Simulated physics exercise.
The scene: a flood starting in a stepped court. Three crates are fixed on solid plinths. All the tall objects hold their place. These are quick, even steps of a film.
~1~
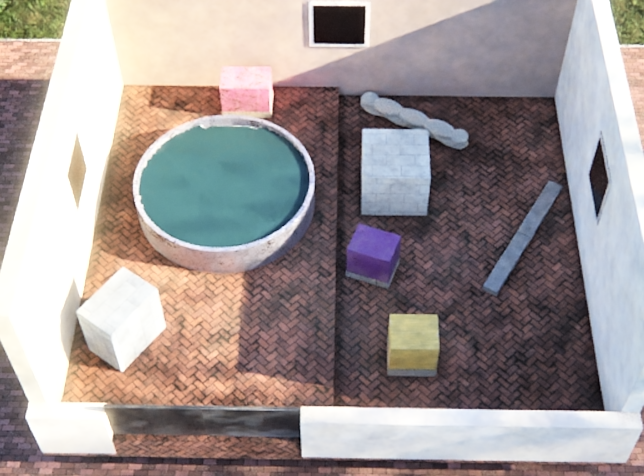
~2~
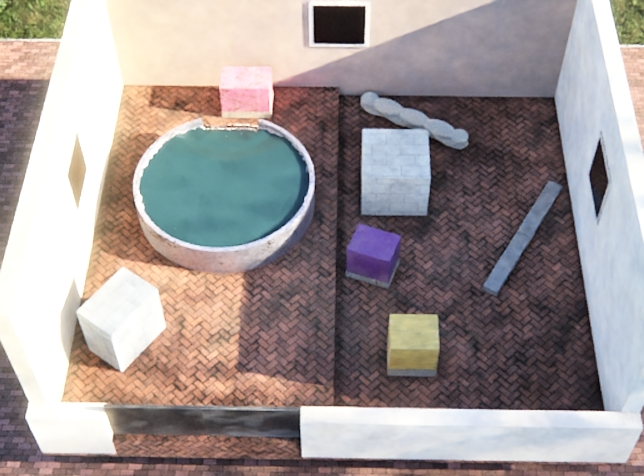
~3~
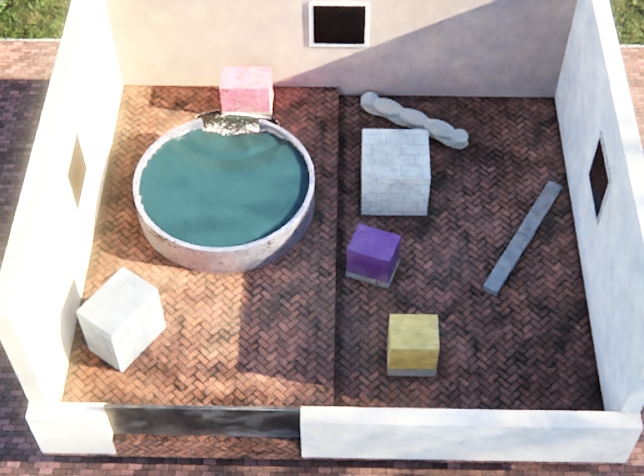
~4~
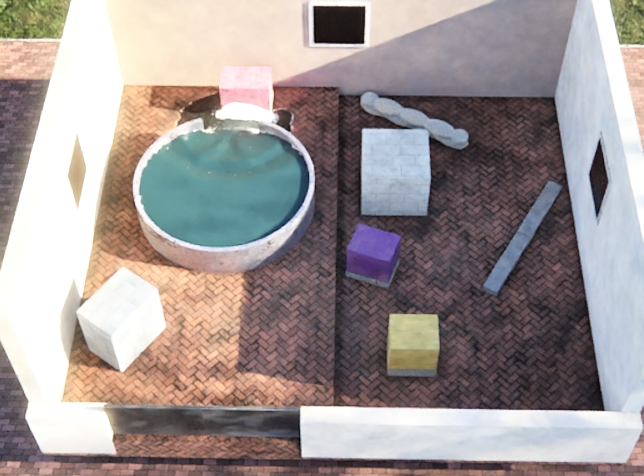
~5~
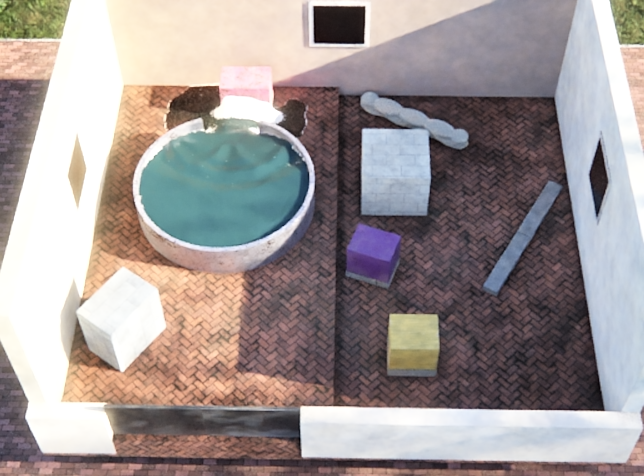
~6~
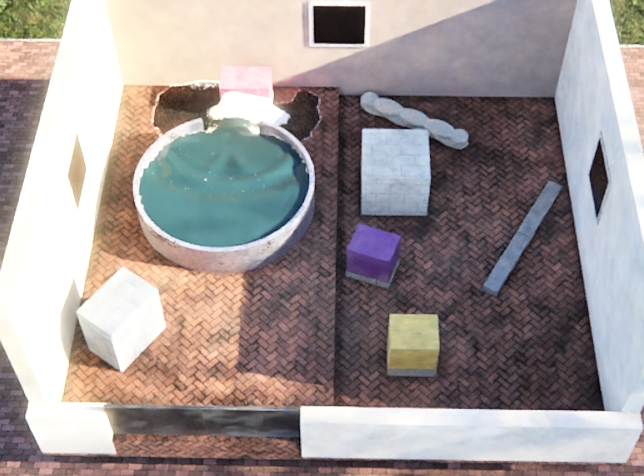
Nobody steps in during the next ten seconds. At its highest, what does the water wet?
One by one: The pink crate is soaked; the purple crate keeps dry; the yellow crate keeps dry.
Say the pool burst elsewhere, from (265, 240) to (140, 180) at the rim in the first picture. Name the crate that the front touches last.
That is the purple-painted one.
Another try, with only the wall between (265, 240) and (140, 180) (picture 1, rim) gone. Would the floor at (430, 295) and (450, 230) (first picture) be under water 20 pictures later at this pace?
As listed: Not flooded, dry.
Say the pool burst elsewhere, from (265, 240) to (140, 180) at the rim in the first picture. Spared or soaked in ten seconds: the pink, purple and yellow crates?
My reading: Pink crate keeps dry, purple crate is soaked, yellow crate is wetted.
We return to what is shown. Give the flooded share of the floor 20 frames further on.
About 35 per cent.
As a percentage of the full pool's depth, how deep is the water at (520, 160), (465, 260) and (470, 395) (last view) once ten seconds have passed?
In turn 10, 14 and 10 in a hundred.
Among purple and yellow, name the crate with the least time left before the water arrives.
The purple-painted one.
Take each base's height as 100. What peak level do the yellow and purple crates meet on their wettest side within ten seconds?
About 40 and 80 per cent.
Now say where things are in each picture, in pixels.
In the first frame, still water in the pool at (224, 183).
In the second frame, water pours out on the pool's far side and has run to a hidden place.
In the third frame, water pours out on the pool's far side and has run to (270, 120).
In the fourth frame, water pours out on the pool's far side and has run to (210, 99).
In the fifth frame, the front is at (201, 87), out from the gap on the pool's far side.
In the sixth frame, the front is at (178, 87), out from the gap on the pool's far side.
A moment on, water covers 10 % of the floor; the pink crate water round its plinth, the purple crate not reached, the yellow crate not reached.
Next, water covers 20 % of the floor; the pink crate water round its plinth, the purple crate not reached, the yellow crate not reached.
Then, water covers 35 % of the floor; the pink crate water round its plinth, the purple crate water round its plinth, the yellow crate not reached.
Later, water covers 55 % of the floor; the pink crate water round its plinth, the purple crate water round its plinth, the yellow crate water round its plinth.
In the end, water covers 80 % of the floor; the pink crate was topped, the purple crate stayed above the water, the yellow crate stayed above the water.
